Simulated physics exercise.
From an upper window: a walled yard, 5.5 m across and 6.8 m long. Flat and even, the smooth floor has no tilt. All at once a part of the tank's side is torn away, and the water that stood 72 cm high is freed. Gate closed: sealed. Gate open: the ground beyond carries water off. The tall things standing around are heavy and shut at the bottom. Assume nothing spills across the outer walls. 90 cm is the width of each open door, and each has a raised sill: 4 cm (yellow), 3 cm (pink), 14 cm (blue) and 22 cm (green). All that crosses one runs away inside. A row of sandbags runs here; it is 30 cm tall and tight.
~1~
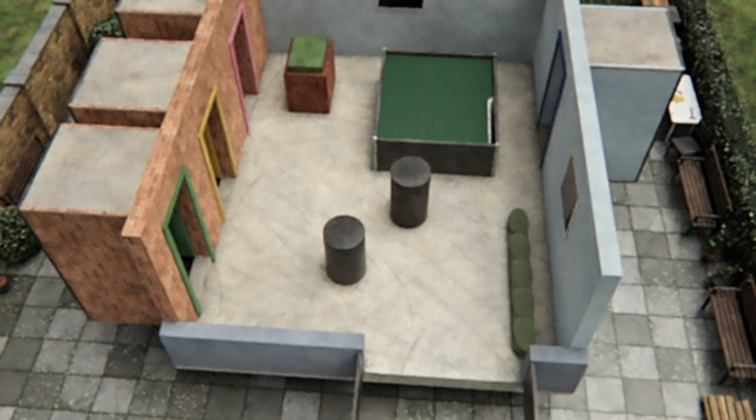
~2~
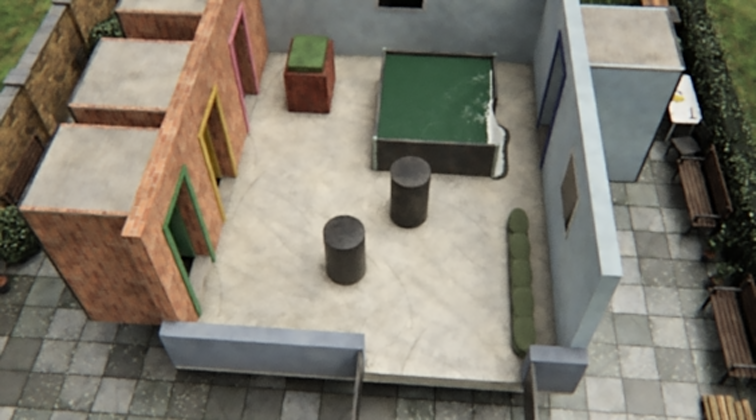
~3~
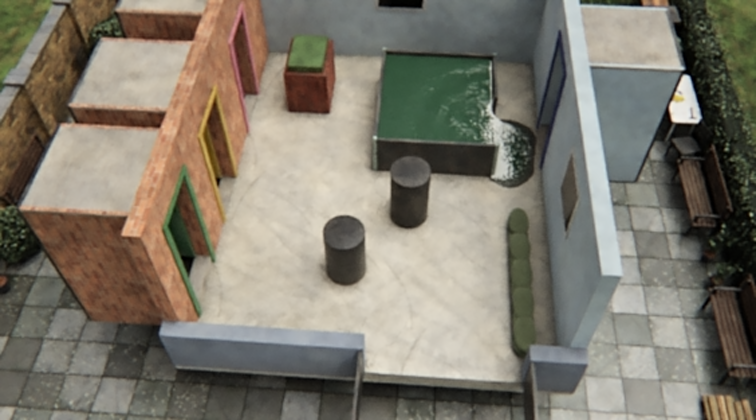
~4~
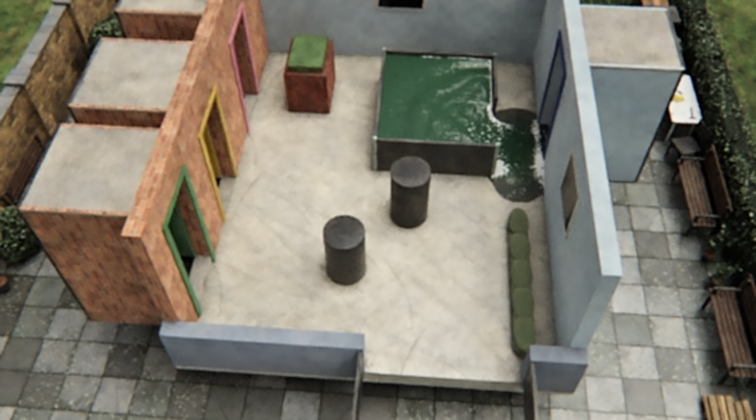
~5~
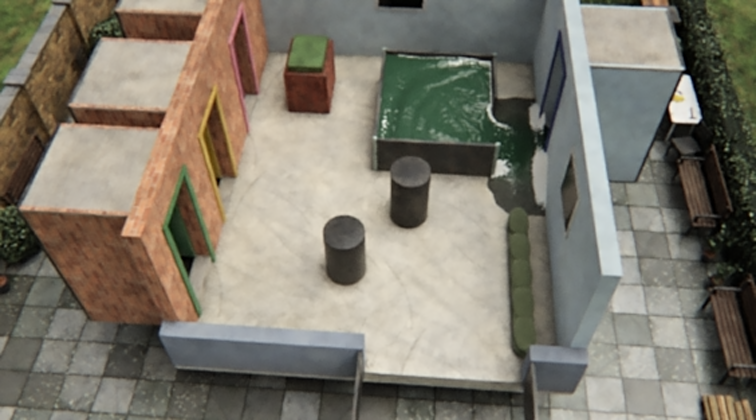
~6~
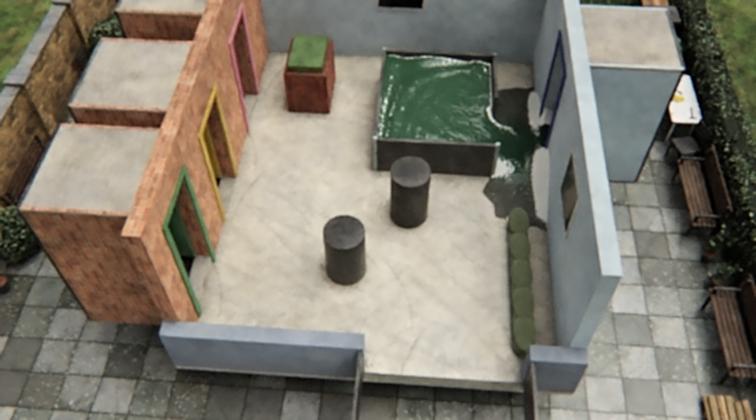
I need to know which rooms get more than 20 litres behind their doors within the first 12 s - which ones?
Here is each one: The yellow door gets more than 20 litres; the pink door does not get more than 20 litres; the blue door gets more than 20 litres; the green door does not get more than 20 litres.
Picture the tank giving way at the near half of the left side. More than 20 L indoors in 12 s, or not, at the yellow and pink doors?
Result: Yellow limit passed, pink limit passed.
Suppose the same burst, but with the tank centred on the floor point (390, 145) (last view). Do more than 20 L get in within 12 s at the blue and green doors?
So the blue door tops the limit and the green door keeps within it.
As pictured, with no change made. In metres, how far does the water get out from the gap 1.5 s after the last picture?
Roughly 4.4 m.
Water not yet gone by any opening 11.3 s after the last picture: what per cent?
66 %.
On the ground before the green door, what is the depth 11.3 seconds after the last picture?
7.5 cm or so.
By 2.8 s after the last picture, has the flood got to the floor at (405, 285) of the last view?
Looks like it's submerged.
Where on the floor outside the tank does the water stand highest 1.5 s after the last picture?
In the final picture, near (553, 358).
Then, 0.7 s after the last picture water covers 15 % of the floor and is deepest (56 cm) near (537, 167); yellow door not reached, pink door not reached, blue door 47 cm at the sill, 235 L in, green door not reached.
Then, 1.5 s after the last picture water covers 25 % of the floor and is deepest (52 cm) near (553, 358); yellow door not reached, pink door not reached, blue door 41 cm at the sill, 462 L in, green door not reached.
Then, 2.8 s after the last picture water covers 50 % of the floor and is deepest (41 cm) near (553, 358); yellow door not reached, pink door not reached, blue door 31 cm at the sill, 656 L in, green door not reached.
Then, 6.3 s after the last picture water covers 85 % of the floor and is deepest (26 cm) near (537, 305); yellow door 3 cm at the sill, 0 L in, pink door 4 cm at the sill, 0 L in, blue door 17 cm at the sill, 804 L in, green door 6 cm at the sill, 0 L in.
Then, 11.3 s after the last picture water covers 95 % of the floor and is deepest (10 cm) near (520, 68); yellow door 9 cm at the sill, 39 L in, pink door 4 cm at the sill, 8 L in, blue door 9 cm at the sill, 811 L in, green door 8 cm at the sill, 0 L in.
